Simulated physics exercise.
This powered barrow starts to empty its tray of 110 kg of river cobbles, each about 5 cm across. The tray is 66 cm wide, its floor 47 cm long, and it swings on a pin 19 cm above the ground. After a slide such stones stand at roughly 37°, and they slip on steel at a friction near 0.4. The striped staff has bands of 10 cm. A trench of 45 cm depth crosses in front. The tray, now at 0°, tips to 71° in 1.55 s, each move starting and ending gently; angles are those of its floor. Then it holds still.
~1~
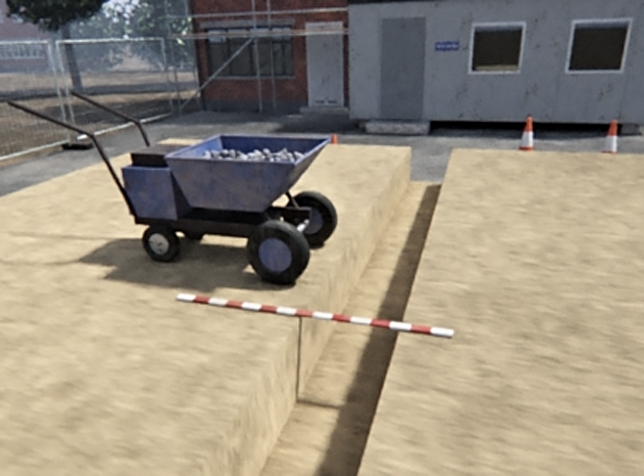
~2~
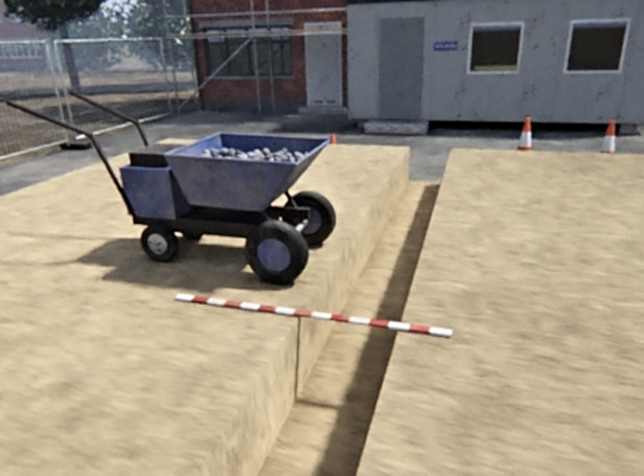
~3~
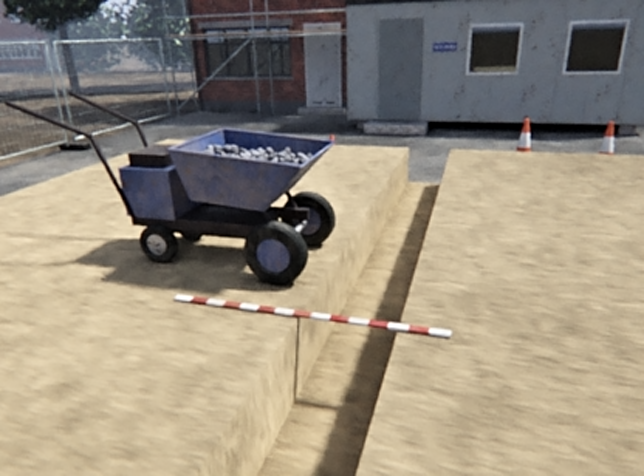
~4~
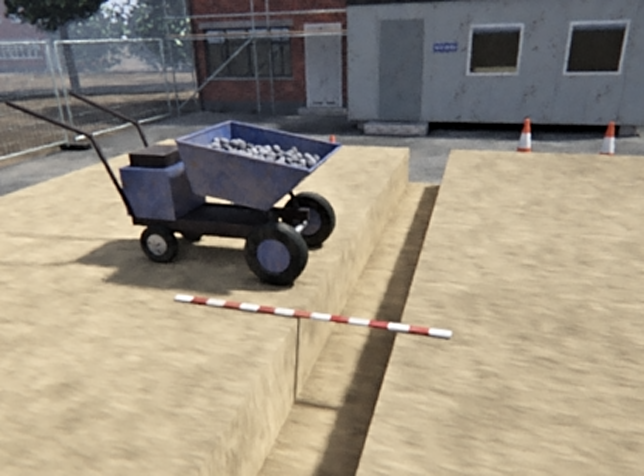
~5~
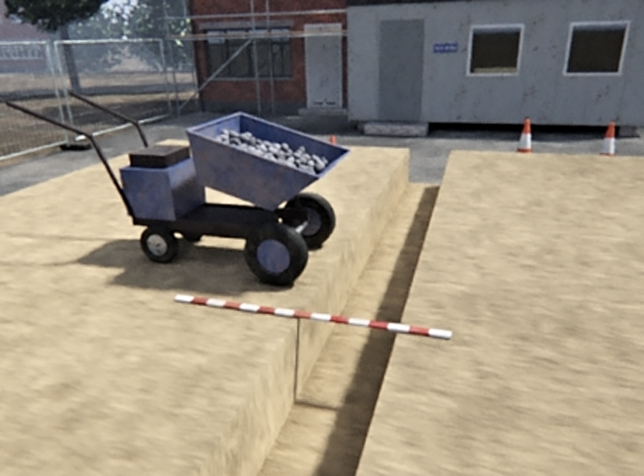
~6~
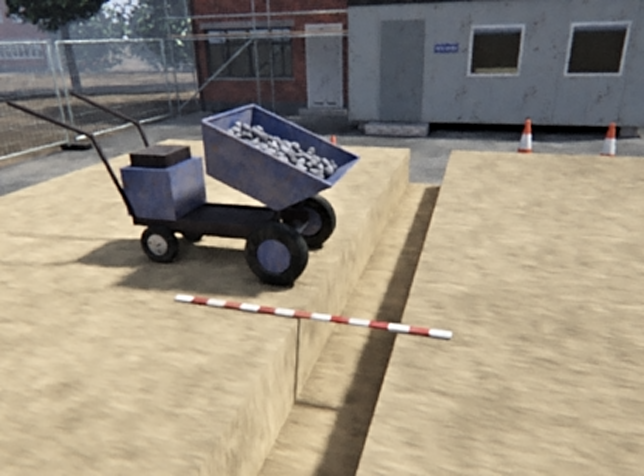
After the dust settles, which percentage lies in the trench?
Some 63 per cent of it.
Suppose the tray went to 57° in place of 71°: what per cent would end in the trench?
In that case some 45 per cent.
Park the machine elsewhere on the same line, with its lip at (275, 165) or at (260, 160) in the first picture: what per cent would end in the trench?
First some 95, then 100 per cent.
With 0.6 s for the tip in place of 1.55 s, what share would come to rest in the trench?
Then about 40 per cent.
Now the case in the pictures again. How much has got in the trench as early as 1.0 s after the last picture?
Some 25 per cent.
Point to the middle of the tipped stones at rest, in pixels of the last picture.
Their middle is at about (401, 326).
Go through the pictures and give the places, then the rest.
In the first frame, the tray is at 0°, its lip at (295, 164); the top of the load is at (250, 156).
In the second frame, the tray is at 1°, its lip at (295, 164); the top of the load is at (242, 154).
In the third frame, the tray is at 5°, its lip at (300, 167); the top of the load is at (236, 151).
The fourth frame shows lip at (309, 171), floor tilted 10°, highest stones at (229, 145).
In the fifth frame, the tray is at 16°, its lip at (320, 178); the top of the load is at (234, 138).
In the sixth frame, the tray is at 24°, its lip at (331, 186); the top of the load is at (246, 131).
Then, 0.6 s after the last picture the floor is at 60°, 100 % in the tray; the foremost stones are at (367, 219).
Then, 1.0 s after the last picture the floor is at 71°, 58 % in the tray, 24 % in the trench, 18 % past the trench; the foremost stones are at (455, 282).
Then, 1.4 s after the last picture the floor is at 71°, 24 % in the tray, 39 % in the trench, 37 % past the trench; the foremost stones are at (518, 276).
Then, 3.3 s after the last picture the floor is at 71°, 0 % in the tray, 63 % in the trench, 37 % past the trench; the foremost stones are at (568, 272).
